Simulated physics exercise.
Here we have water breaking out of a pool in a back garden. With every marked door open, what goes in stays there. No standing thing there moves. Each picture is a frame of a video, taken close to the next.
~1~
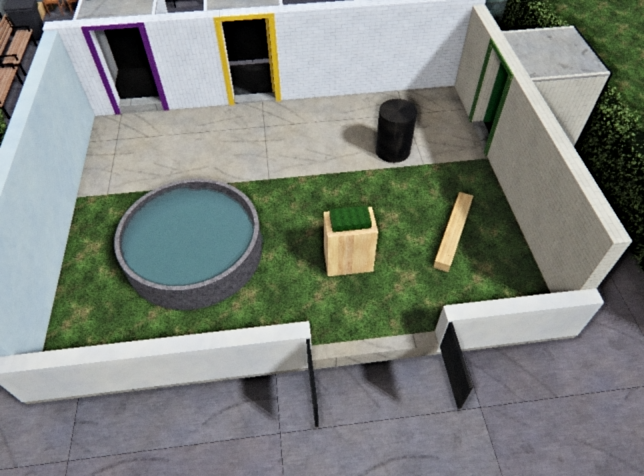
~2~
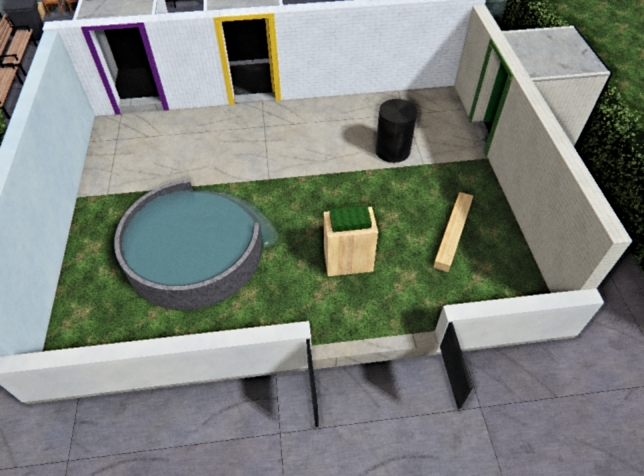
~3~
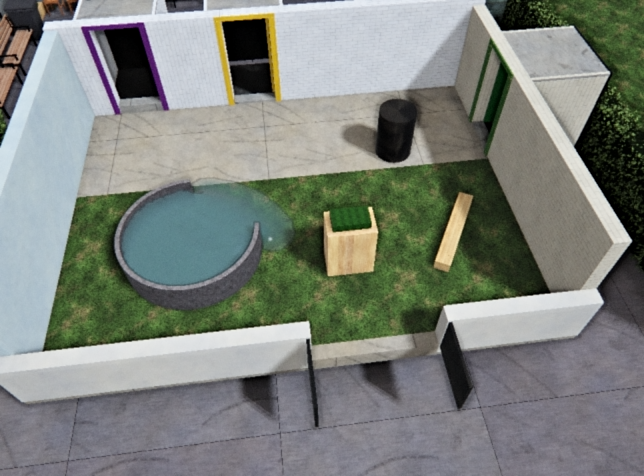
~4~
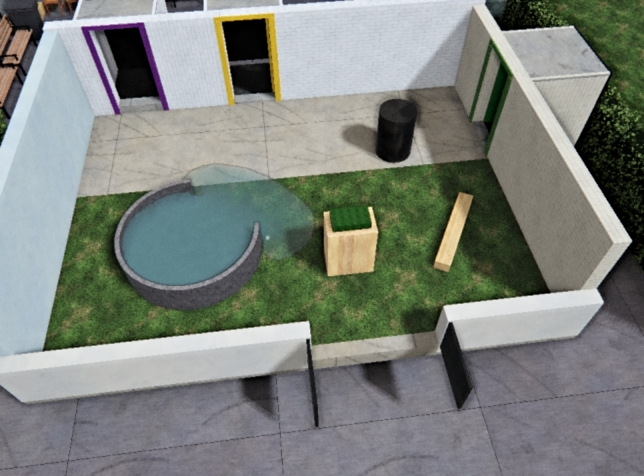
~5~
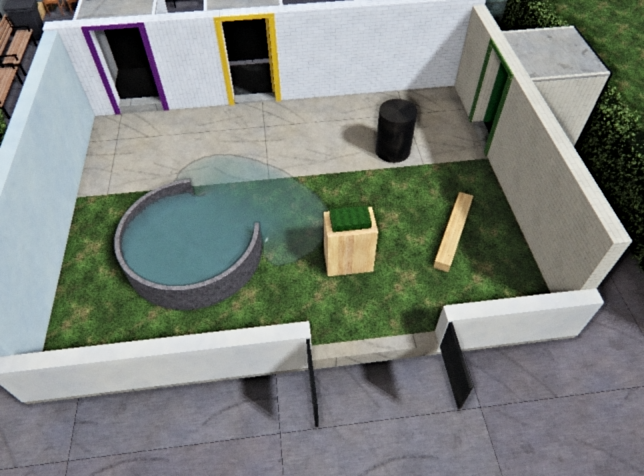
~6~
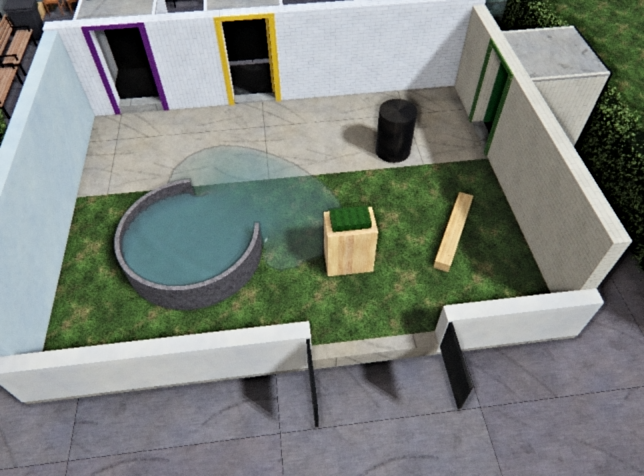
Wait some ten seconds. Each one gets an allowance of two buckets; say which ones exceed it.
Going through them: The purple door does not exceed it; the yellow door exceeds it; the green door exceeds it.
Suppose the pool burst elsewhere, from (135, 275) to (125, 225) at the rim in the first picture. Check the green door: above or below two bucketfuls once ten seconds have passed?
Green: Falls short.
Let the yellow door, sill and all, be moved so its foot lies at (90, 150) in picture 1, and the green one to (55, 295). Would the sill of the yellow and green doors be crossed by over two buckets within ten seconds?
I'd say the yellow remains short of it and the green remains short of it.
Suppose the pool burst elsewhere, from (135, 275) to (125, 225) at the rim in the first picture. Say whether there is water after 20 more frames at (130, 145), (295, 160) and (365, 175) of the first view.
Going through them one by one, I'd say waterlogged, then high and dry, then high and dry.
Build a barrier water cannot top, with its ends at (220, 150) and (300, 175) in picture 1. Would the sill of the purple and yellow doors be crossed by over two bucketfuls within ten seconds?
So, the purple door comes in short, then the yellow door comes in short.
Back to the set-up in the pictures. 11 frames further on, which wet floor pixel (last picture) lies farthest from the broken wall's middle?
Pixel estimate: (382, 101).
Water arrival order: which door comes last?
It's the one in green.
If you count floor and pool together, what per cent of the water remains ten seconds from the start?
Near 92 percent, give or take.
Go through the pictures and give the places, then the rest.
In the first frame, still water in the round tank at (189, 233).
In the second frame, the front is at a hidden place, out from the gap on the round tank's far side.
In the third frame, water pours out on the round tank's far side and has run to a hidden place.
In the fourth frame, the front is at (196, 172), out from the gap on the round tank's far side.
In the fifth frame, water pours out on the round tank's far side and has run to (203, 161).
In the sixth frame, the front is at (215, 149), out from the gap on the round tank's far side.
A moment on, water covers 25 % of the floor; the purple door not reached, the yellow door not reached, the green door not reached.
Next, water covers 40 % of the floor; the purple door not reached, the yellow door under two buckets in, the green door not reached.
Then, water covers 50 % of the floor; the purple door wet at the sill, nothing in, the yellow door over two buckets in, the green door not reached.
Later, water covers 65 % of the floor; the purple door wet at the sill, nothing in, the yellow door far over two buckets in, the green door under two buckets in.
In the end, water covers 85 % of the floor; the purple door wet at the sill, nothing in, the yellow door far over two buckets in, the green door over two buckets in.
